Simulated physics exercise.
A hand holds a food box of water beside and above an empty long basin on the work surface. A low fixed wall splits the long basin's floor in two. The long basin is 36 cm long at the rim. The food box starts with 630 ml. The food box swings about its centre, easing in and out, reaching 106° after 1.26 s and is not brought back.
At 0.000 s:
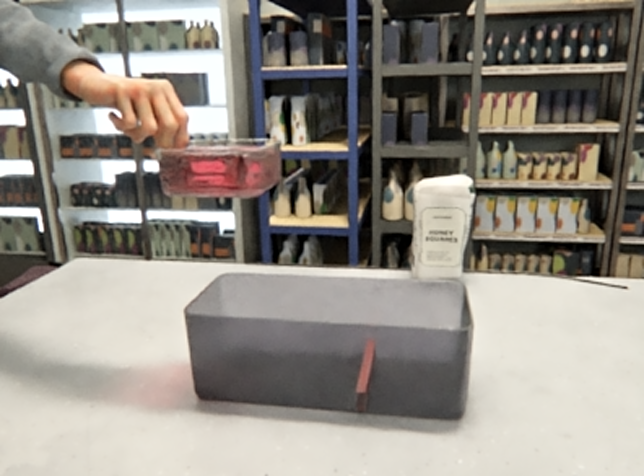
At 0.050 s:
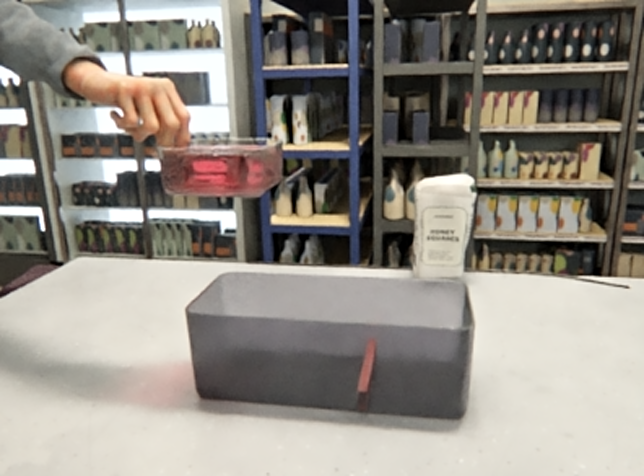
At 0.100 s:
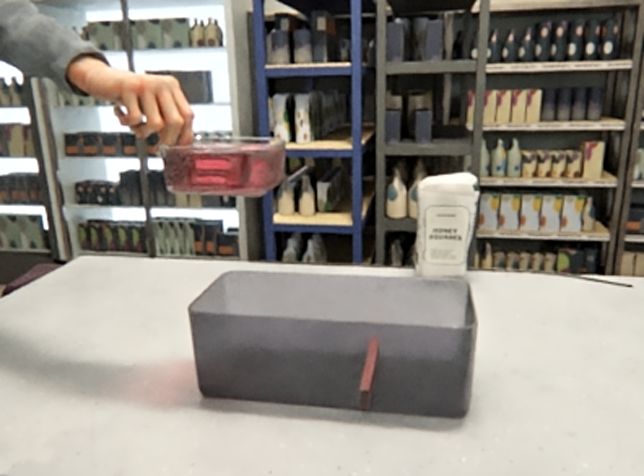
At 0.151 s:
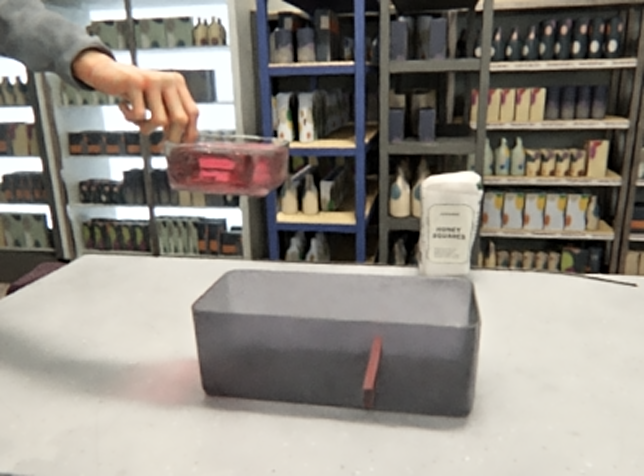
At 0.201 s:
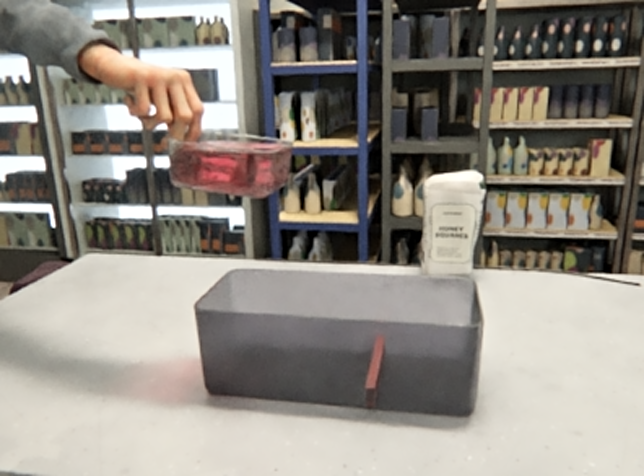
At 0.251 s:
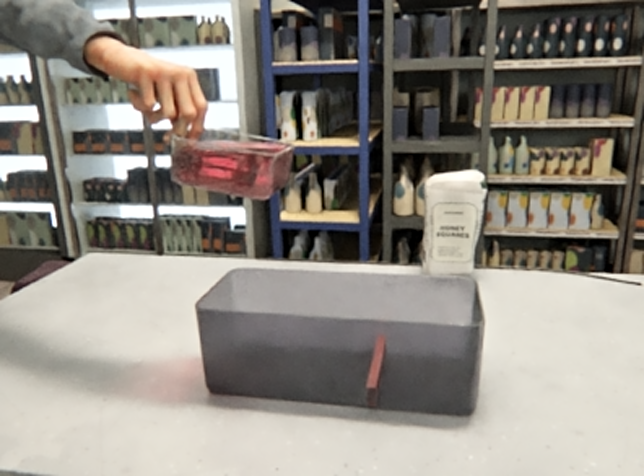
The clip opens with a hand holding a clear food box of reddish liquid above and to the left of an empty grey basin on a pale surface, with stocked shelves behind. The box stays nearly level at first, then gradually tilts slightly, its right side dipping, while the basin remains in place.
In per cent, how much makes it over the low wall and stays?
Roughly 12 per cent is past the wall.
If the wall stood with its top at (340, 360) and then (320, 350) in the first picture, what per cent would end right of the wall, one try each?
First 55, then 70 per cent.
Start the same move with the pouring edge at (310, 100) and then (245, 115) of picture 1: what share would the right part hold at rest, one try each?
In turn about 60 and 15 per cent.
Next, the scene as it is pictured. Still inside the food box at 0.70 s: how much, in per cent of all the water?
Near 38 in a hundred.
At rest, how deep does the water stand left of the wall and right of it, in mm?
Some 16 mm on the left and 4 mm on the right.
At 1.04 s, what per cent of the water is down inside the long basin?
About 86 per cent.
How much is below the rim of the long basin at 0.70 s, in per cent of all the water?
Near 20 in a hundred.
By 0.70 s the tilt is 63° and 37 per cent is still to pour, 20 is left of the wall and 0 right of it.
By 1.04 s the tilt is 98° and 6 per cent is still to pour, 80 is left of the wall and 5 right of it.
By 1.38 s the tilt is 106° and 0 per cent is still to pour, 91 is left of the wall and 7 right of it.
By 1.76 s the tilt is 106° and 0 per cent is still to pour, 87 is left of the wall and 12 right of it.
At rest 87 per cent lies left of the wall, 12 right of it and 2 outside.
